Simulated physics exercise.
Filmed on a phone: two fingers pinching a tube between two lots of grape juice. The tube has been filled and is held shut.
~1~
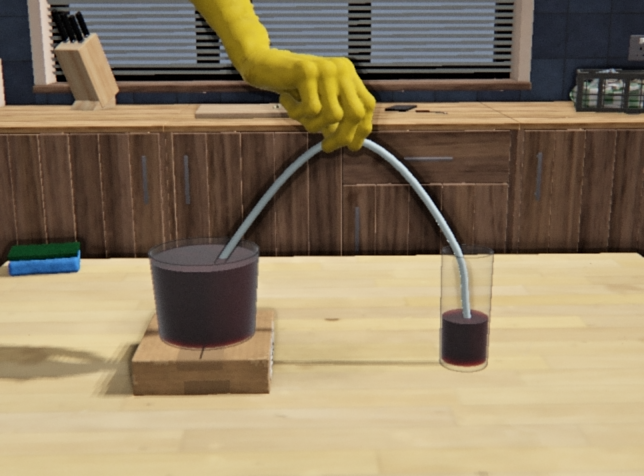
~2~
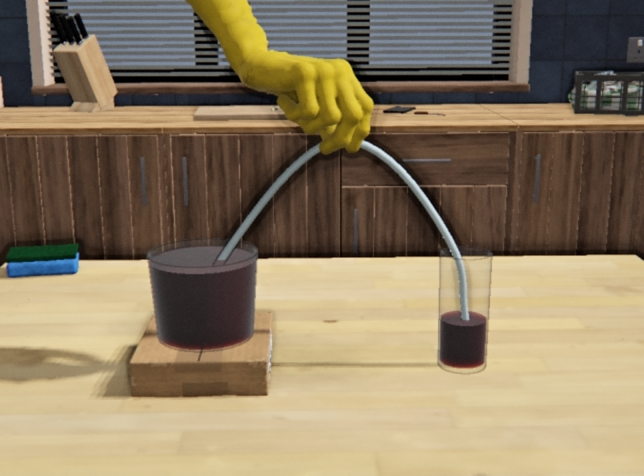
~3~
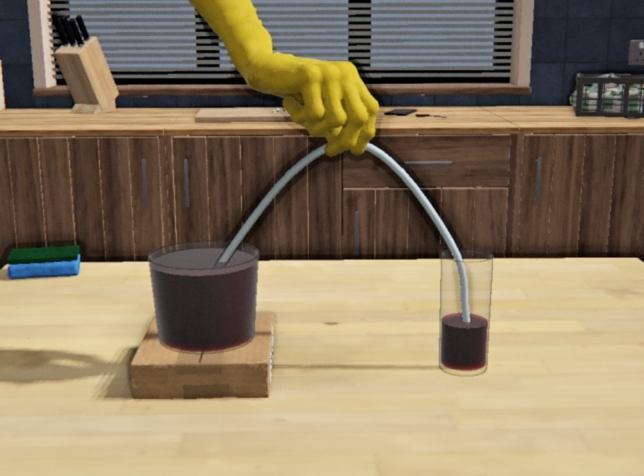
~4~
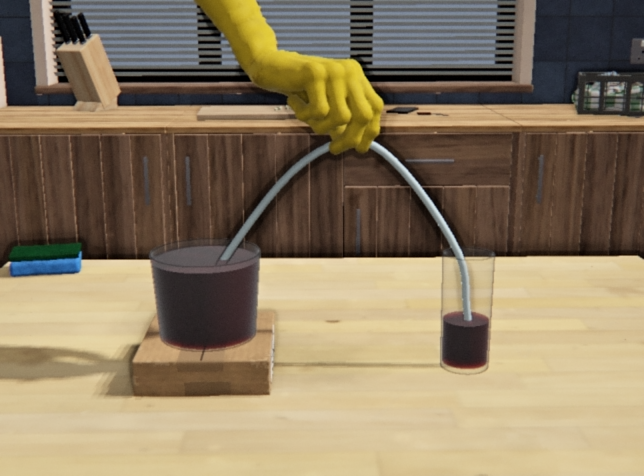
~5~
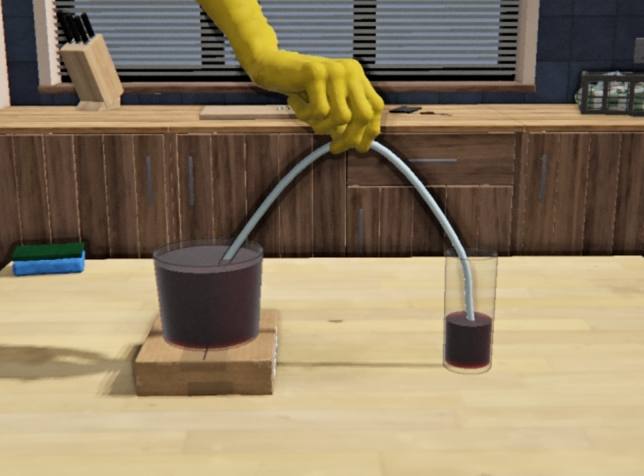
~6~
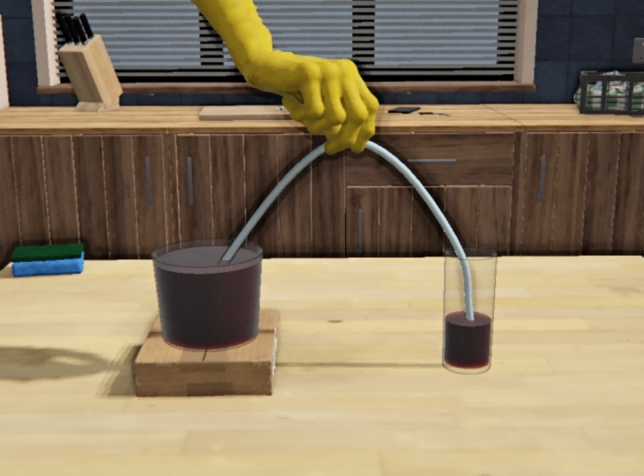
The clip opens on a yellow hand pinching the top of a curved hose that runs from a nearly full tub of dark liquid on a wooden box, at left, to a tall glass about a third full on the countertop at right. The hand keeps its grip, and both liquid levels stay unchanged throughout.
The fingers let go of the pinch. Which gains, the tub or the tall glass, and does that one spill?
It flows towards the right one, and the one that fills stays below its rim.
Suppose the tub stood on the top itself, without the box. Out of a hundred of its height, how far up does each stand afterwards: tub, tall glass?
About 85 and 60 per cent.
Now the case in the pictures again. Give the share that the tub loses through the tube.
Roughly 15 per cent.
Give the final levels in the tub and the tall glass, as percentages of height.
First 75 %, second 85 %.
A moment on, the tub is nearly full; the tall glass is about half full.
Further on, the tub is about three quarters full; the tall glass is about three quarters full.
When it is over, the tub is about three quarters full; the tall glass is nearly full; the two surfaces are level.
